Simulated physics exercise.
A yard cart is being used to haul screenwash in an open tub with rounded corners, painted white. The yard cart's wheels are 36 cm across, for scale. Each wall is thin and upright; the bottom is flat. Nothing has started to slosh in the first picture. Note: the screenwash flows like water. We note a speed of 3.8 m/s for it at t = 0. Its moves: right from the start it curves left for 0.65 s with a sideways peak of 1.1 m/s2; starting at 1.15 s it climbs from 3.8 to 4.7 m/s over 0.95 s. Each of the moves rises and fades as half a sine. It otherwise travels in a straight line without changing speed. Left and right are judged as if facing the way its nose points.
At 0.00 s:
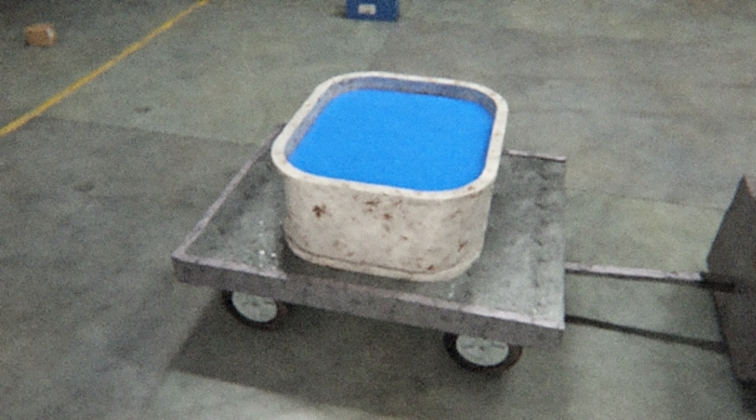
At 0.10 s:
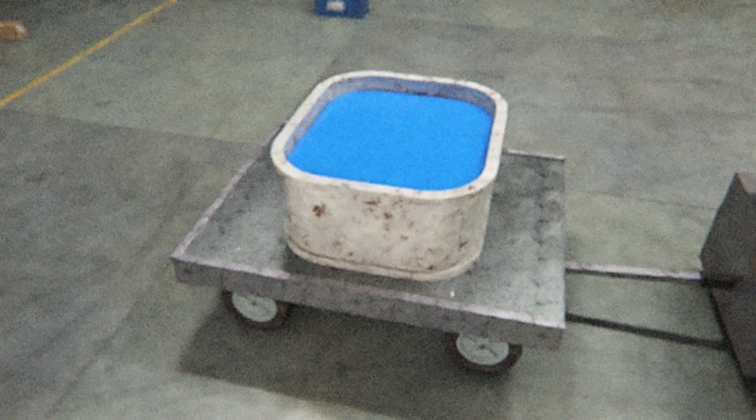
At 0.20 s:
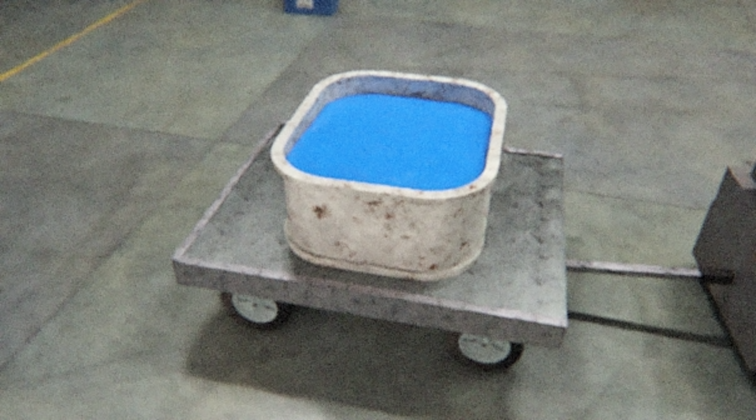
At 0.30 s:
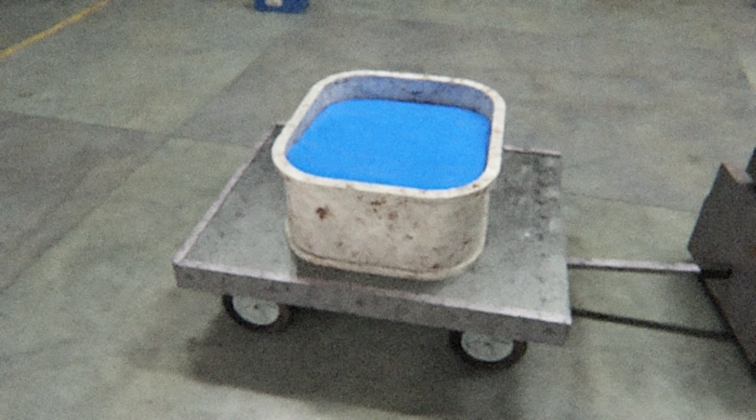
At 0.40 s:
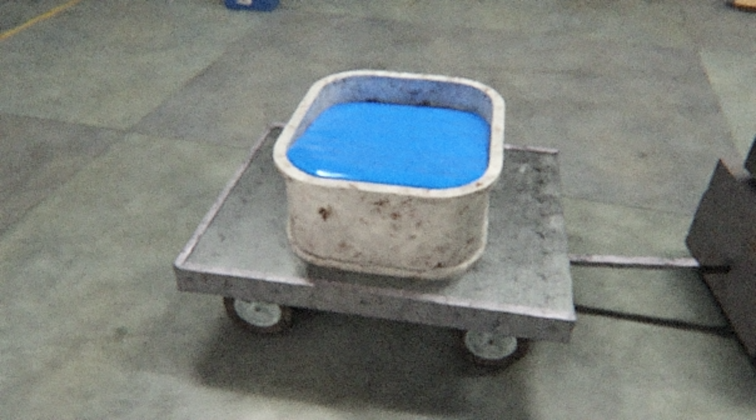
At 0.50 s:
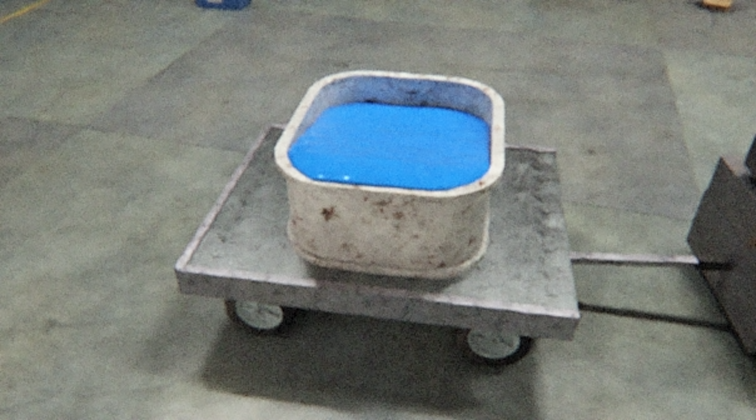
A metal cart carrying a white, round-cornered tub of blue liquid rolled across a grey concrete floor, and the liquid, level at first, gradually sloped up towards the near side of the tub.
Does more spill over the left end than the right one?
Yes.
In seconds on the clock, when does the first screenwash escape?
Near 1.6 s.
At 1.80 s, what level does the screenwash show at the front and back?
The level sits near 28 cm in front and near 42 cm behind.
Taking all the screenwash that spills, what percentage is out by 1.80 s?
About 10 percent, give or take.
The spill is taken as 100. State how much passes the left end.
Roughly 40 percent.
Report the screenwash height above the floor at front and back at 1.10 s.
Approx. 38 cm front, approx. 36 cm back.
After 1.10 s the surface is 37 cm up at the front and 37 cm at the back; nothing has left.
After 1.80 s the surface is 28 cm up at the front and 42 cm at the back; 1 per cent is out, over the near side and the far side.
After 2.60 s the surface is 39 cm up at the front and 28 cm at the back; 3 per cent is out, over the left end and the near side.
After 5.09 s 4 per cent is out, over the left end and the near side, a little elsewhere; the right end has passed 1 per cent and the left end 2.
